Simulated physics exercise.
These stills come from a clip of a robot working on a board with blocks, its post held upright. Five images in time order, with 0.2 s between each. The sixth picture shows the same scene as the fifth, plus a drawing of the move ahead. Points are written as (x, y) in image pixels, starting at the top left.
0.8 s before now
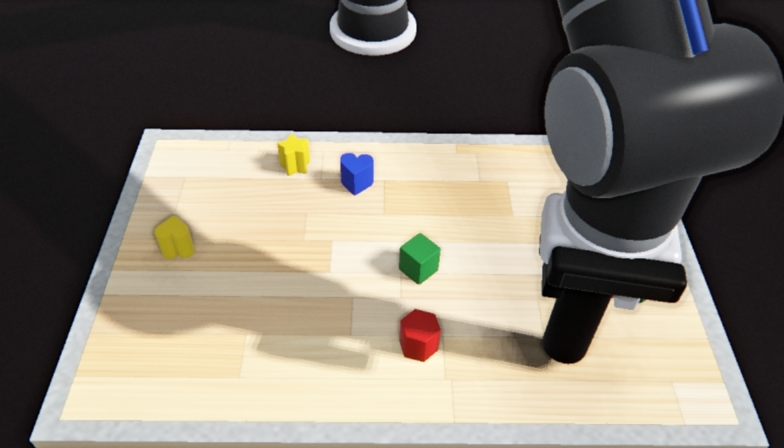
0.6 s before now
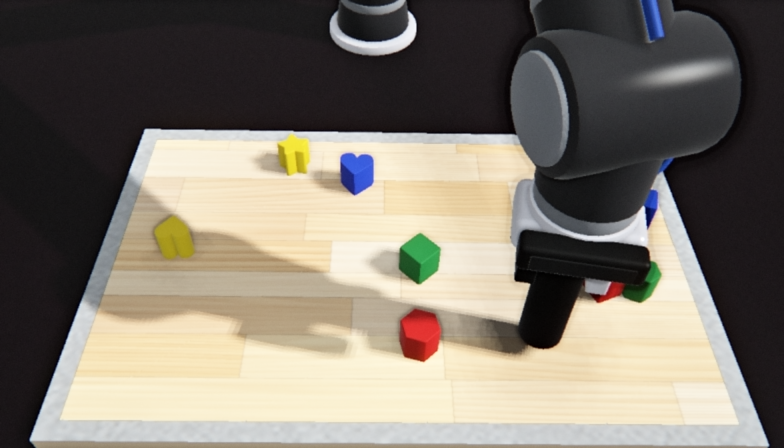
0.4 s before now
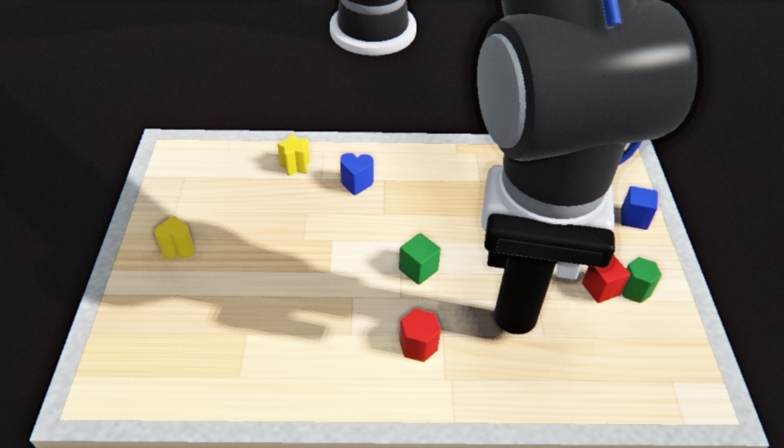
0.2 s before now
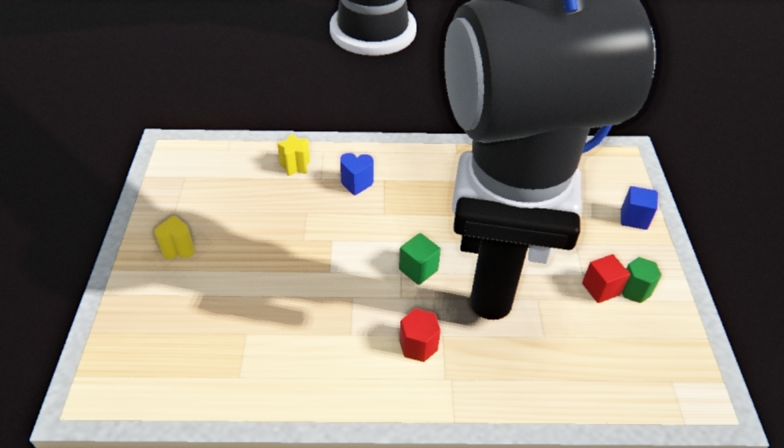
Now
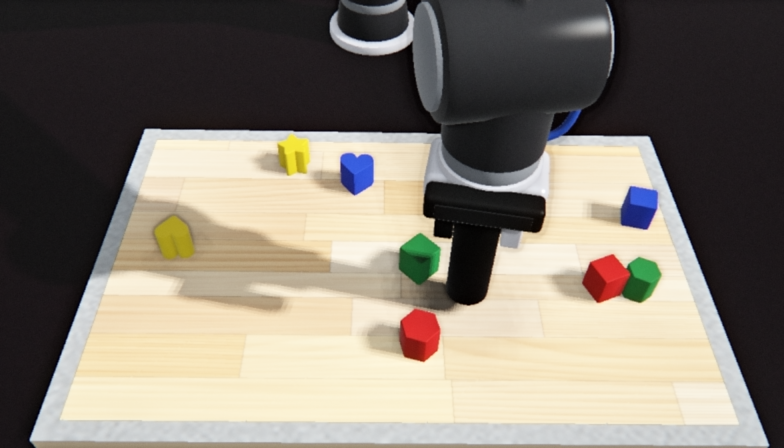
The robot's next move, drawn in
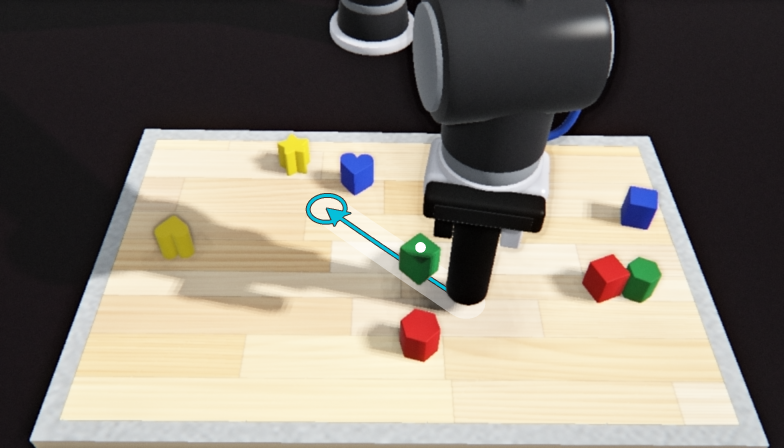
A robot arm glides left and slightly away over a wooden board while the blocks stay still.
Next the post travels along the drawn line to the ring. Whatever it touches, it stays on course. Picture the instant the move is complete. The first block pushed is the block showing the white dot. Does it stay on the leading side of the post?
In the end it is ahead.
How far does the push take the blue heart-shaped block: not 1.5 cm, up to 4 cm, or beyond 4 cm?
I'd go with under 1.5 cm for this block.
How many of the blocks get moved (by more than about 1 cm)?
It's going to be one.
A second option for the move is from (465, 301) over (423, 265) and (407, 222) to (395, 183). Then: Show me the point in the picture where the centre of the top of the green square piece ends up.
I expect it at (377, 212).
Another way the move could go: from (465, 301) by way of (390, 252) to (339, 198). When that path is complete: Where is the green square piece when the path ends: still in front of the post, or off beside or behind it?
In the end it is ahead.
Path on the board, in a line from (465, 301) to (327, 209); the dot is on the green square piece.
The first path, step by step. One third of the way, post (415, 256); green square piece (390, 228).
Two thirds of the way, post (367, 224); green square piece (344, 197).
At the end, post (326, 196); blue heart-shaped block in place; green square piece (303, 170).
